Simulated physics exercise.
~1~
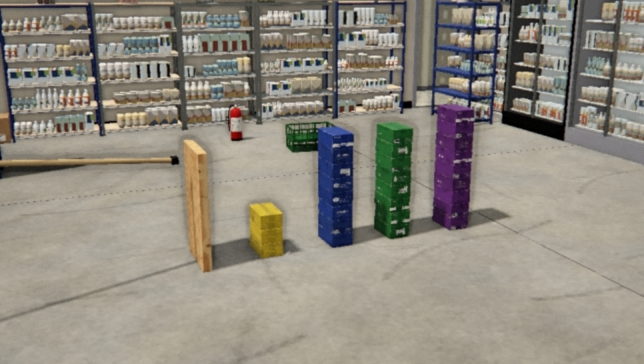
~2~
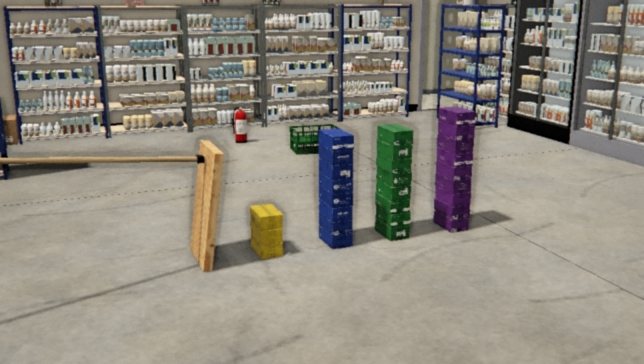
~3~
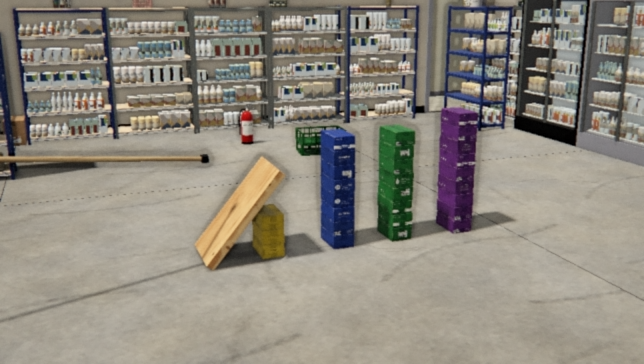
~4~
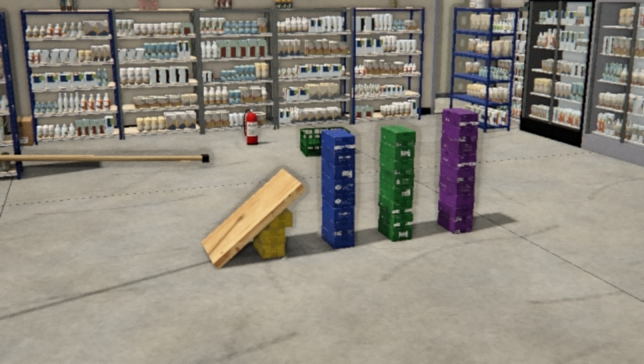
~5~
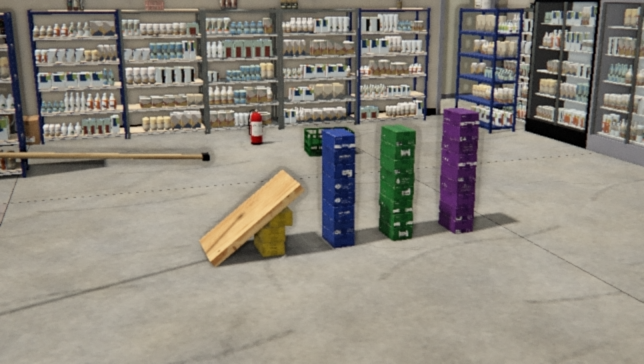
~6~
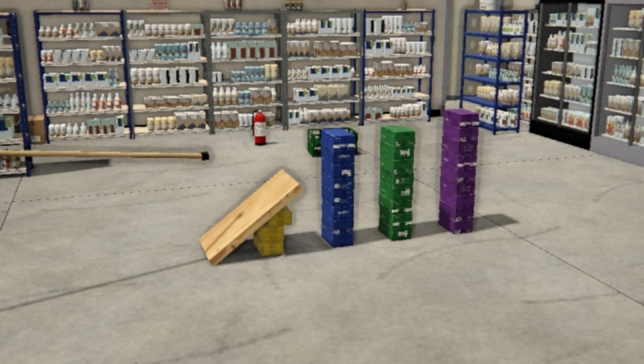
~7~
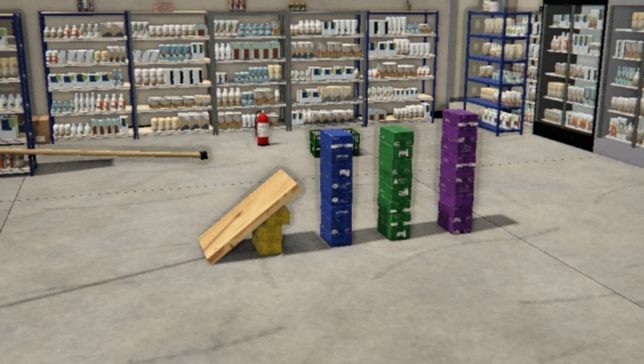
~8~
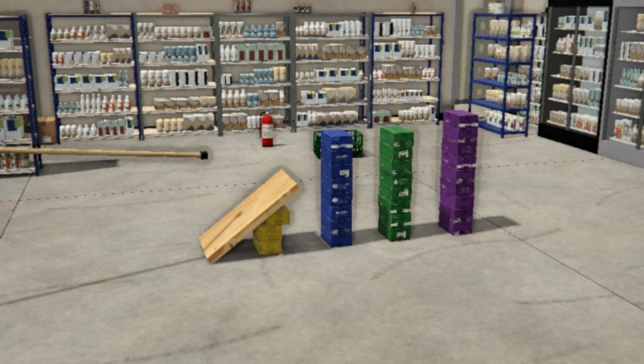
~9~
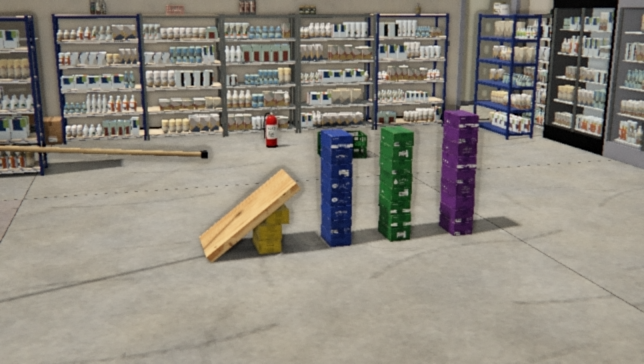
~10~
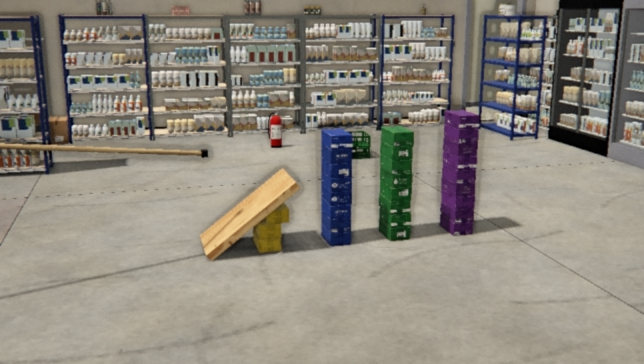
In a storeroom with a pale concrete floor, seen from slightly above, shelves of bottles and jars line the back wall near a red fire extinguisher and a green crate. An upright wooden board stands at the left of a row of box stacks, a short yellow one, then tall blue, green and purple ones. A long pole reaching in from the left nudges the board, which tips to the right. It drops onto the yellow stack, jostling it slightly, and stops there, leaning at a slant. The view drifts gently sideways while all four stacks remain standing.
